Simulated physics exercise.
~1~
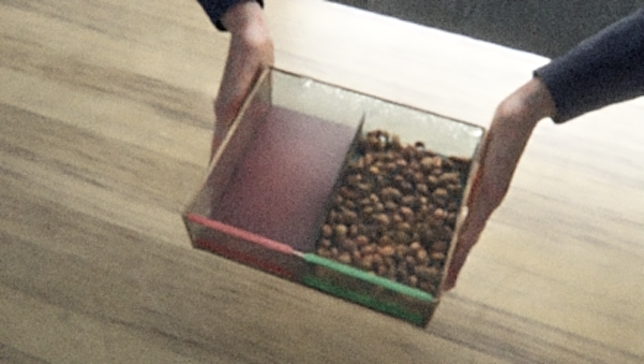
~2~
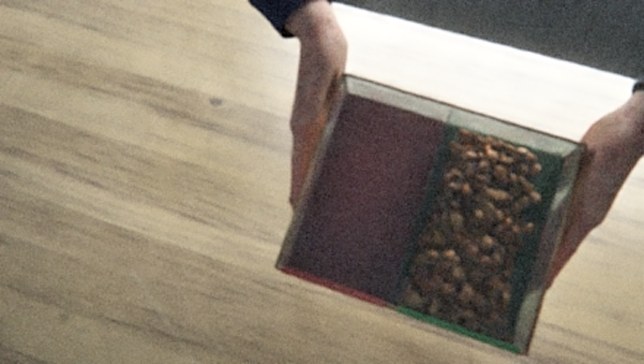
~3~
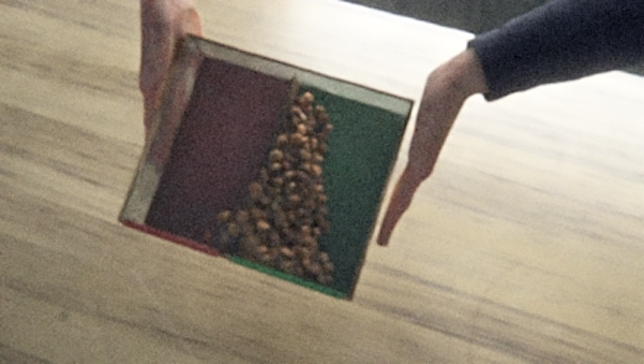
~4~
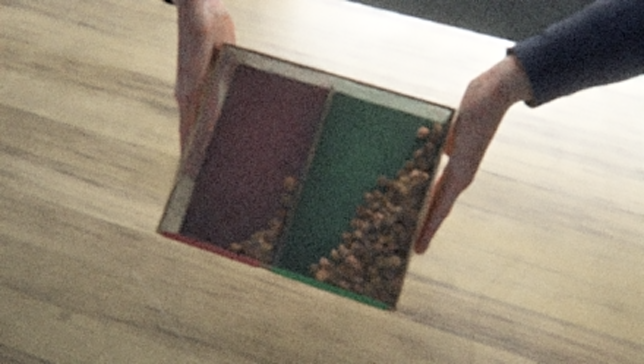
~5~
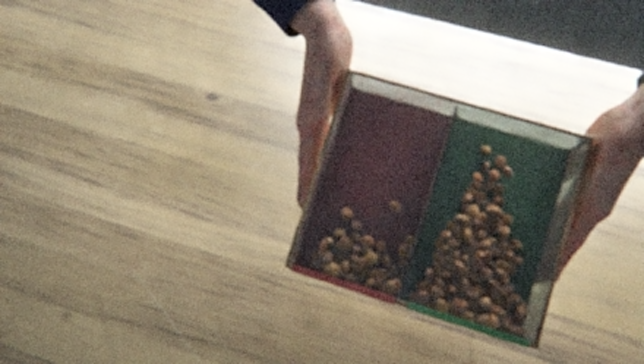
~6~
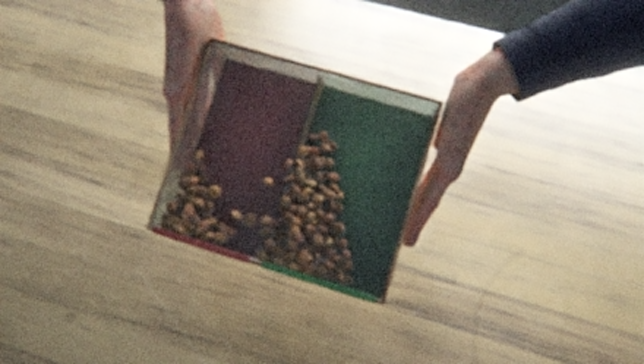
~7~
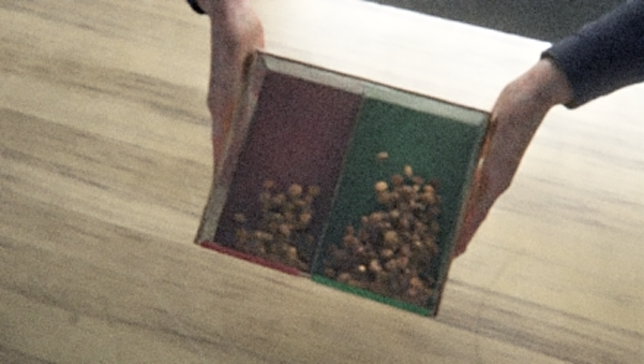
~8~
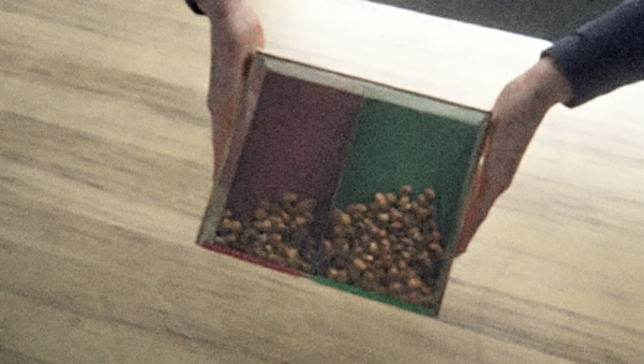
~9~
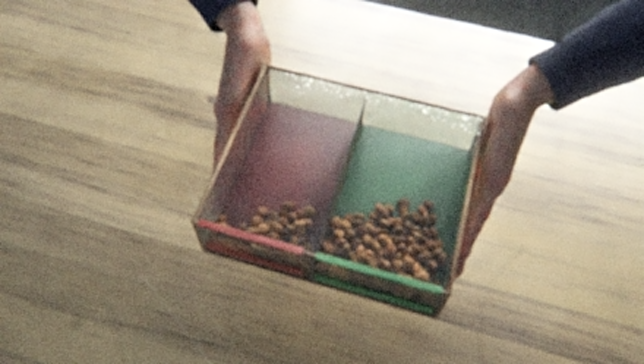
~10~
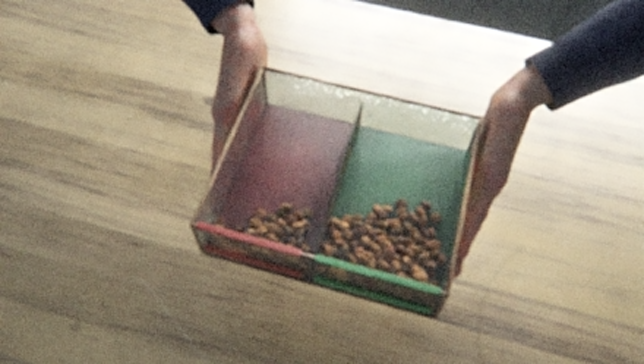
Brown kibble shifts as hands tilt and shake a divided box, settling mostly in green.
